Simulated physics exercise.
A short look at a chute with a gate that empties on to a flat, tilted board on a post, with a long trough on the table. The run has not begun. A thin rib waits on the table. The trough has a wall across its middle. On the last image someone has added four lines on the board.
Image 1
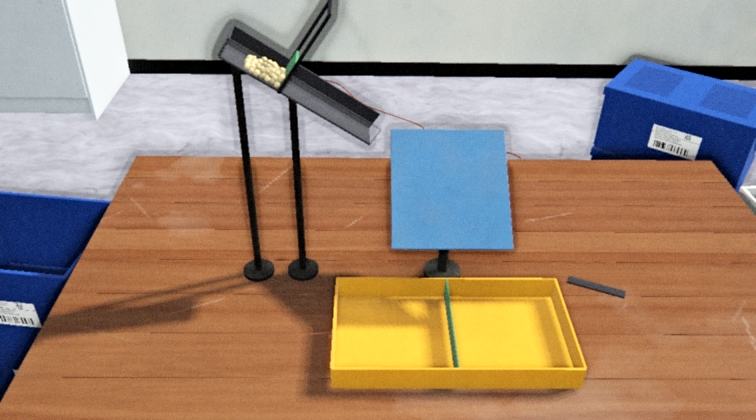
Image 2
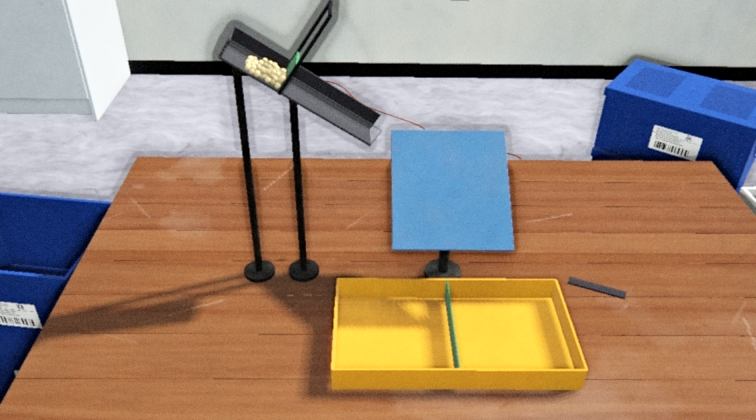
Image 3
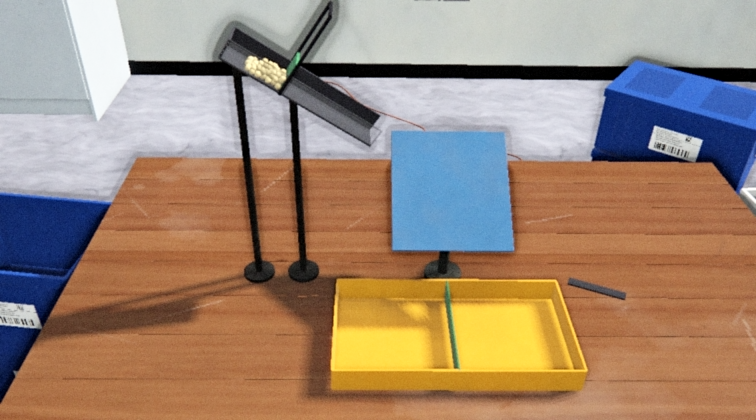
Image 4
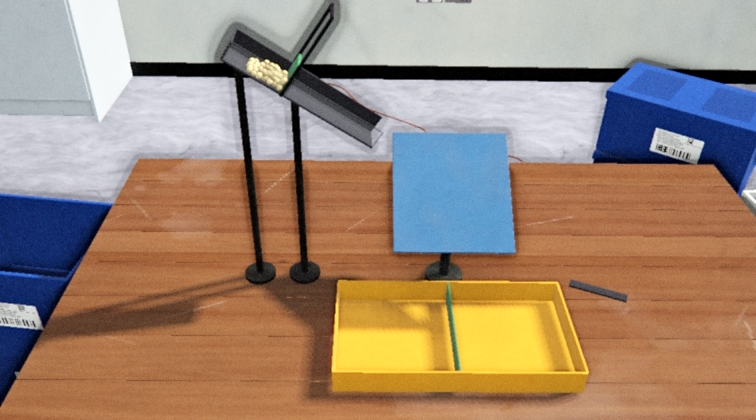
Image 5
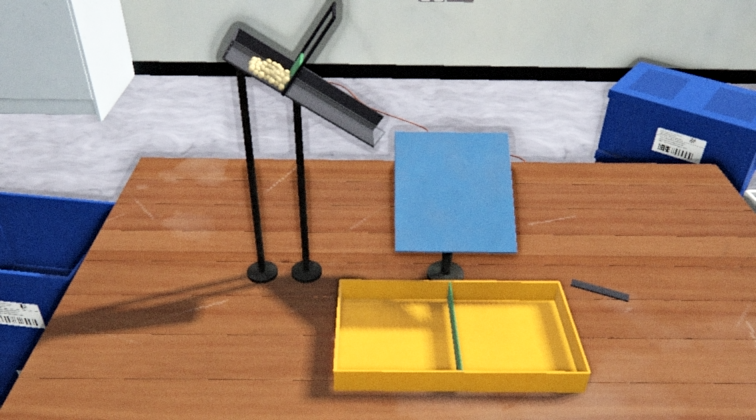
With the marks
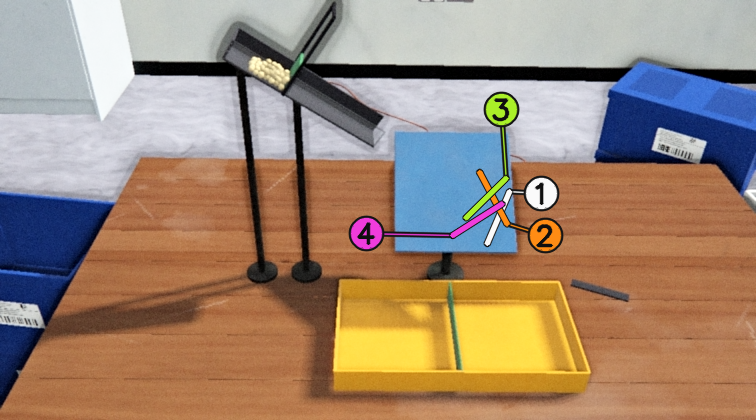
In this clip, pale soya beans rest behind a closed gate in a raised, sloping chute, near a tilted blue board and a divided yellow trough on a wooden table; apart from a very slight shift of the view, nothing moves.
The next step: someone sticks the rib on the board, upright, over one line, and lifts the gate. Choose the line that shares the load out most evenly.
3 works best here.
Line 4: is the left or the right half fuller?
The left half.
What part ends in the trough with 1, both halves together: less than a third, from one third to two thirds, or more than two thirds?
Line 1 gives more than two thirds.
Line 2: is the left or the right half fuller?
Right.
On the marked copy, line 1 from (509, 191) to (487, 243); line 2 from (479, 172) to (507, 223); line 3 from (506, 178) to (466, 217); line 4 from (502, 204) to (452, 235).
For line 1, of what is caught, close to a quarter in the left half, the bulk in the right.
For line 2, of what is caught, a small share in the left half, the bulk in the right.
For line 3, of what is caught, close to a third in the left half, close to two thirds in the right.
For line 4, of what is caught, all but a few in the left half, a small share in the right.
